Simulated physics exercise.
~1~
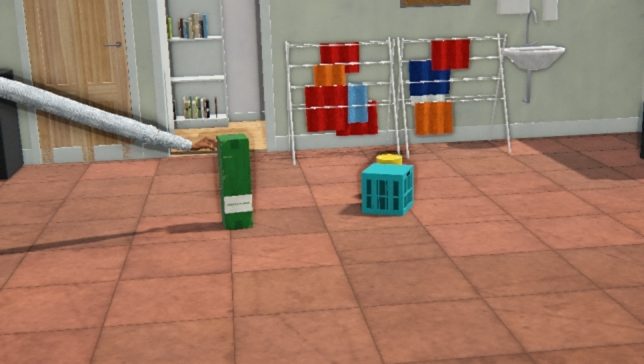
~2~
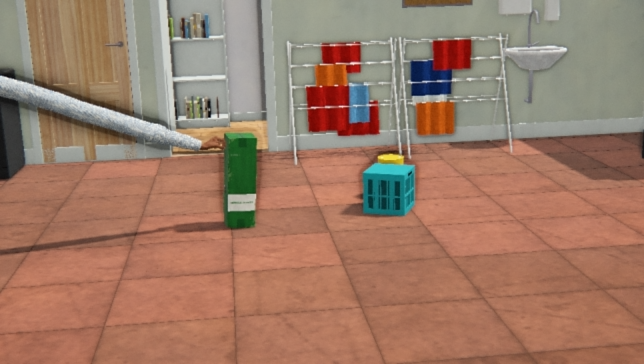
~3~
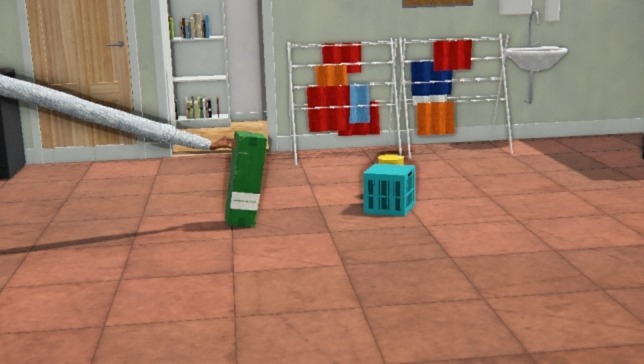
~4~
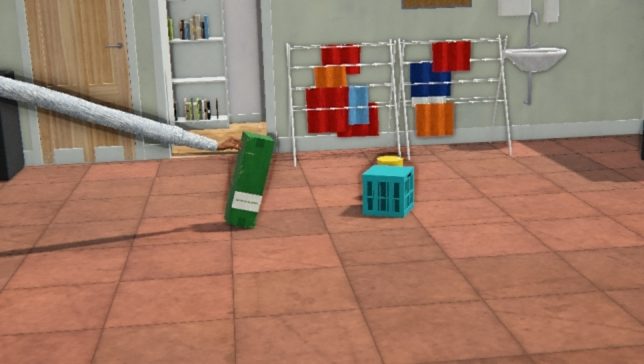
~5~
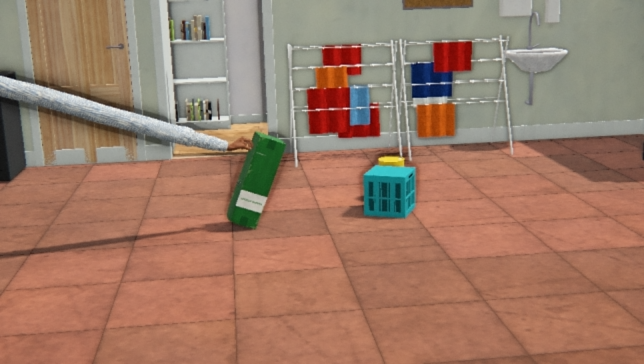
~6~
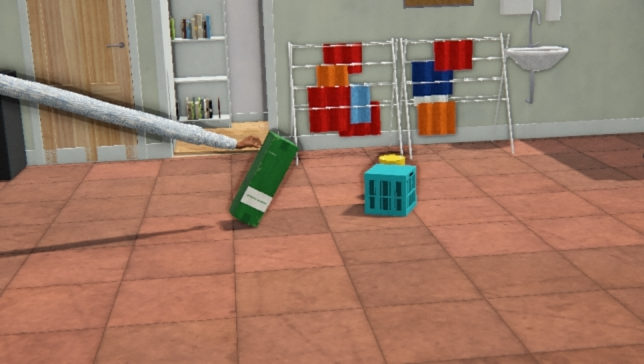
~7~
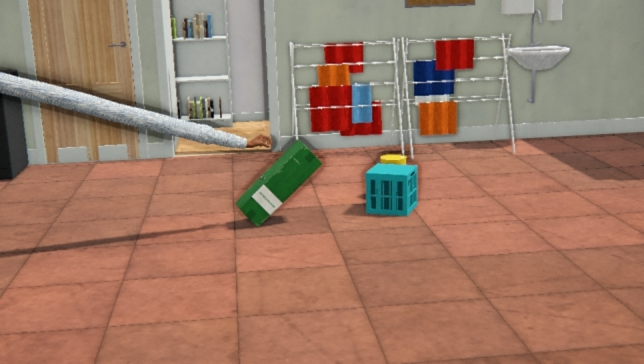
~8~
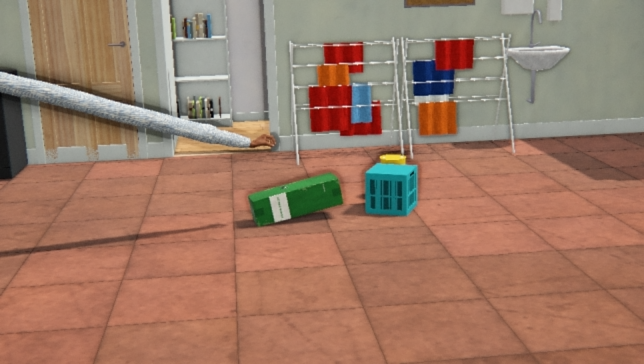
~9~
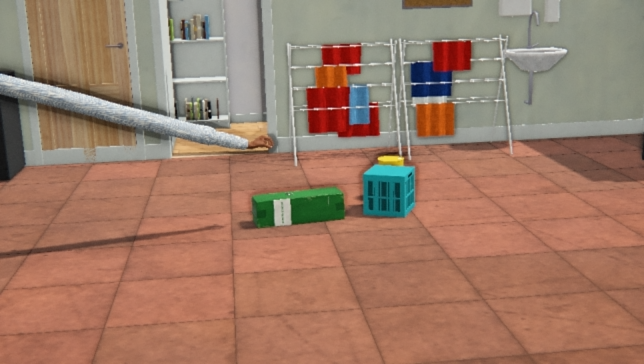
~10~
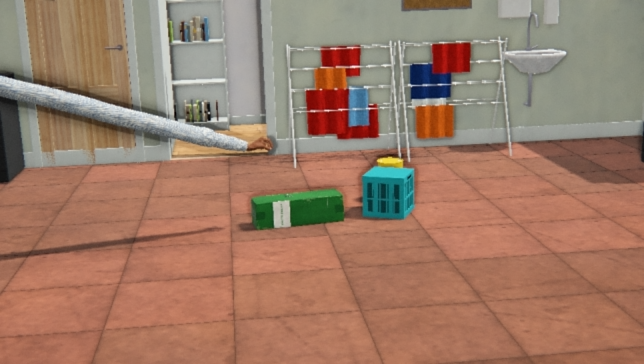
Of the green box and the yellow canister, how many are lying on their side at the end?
One of them is on its side at the end, the green box, which has been pushed over to the right.
A tall green box with a white label stands upright on a reddish tiled floor, seen from slightly above by a gently swaying camera. To its right sits a turquoise crate with a yellow canister just behind it, and along the back wall are a wooden door, shelves of books, racks of coloured cloths and a sink. A long pale arm reaches in from the left and its fingertip pushes the box near the top. The box leans farther and farther right, then tips over. It ends lying on its side, short of the crate, while the crate and canister stay put.
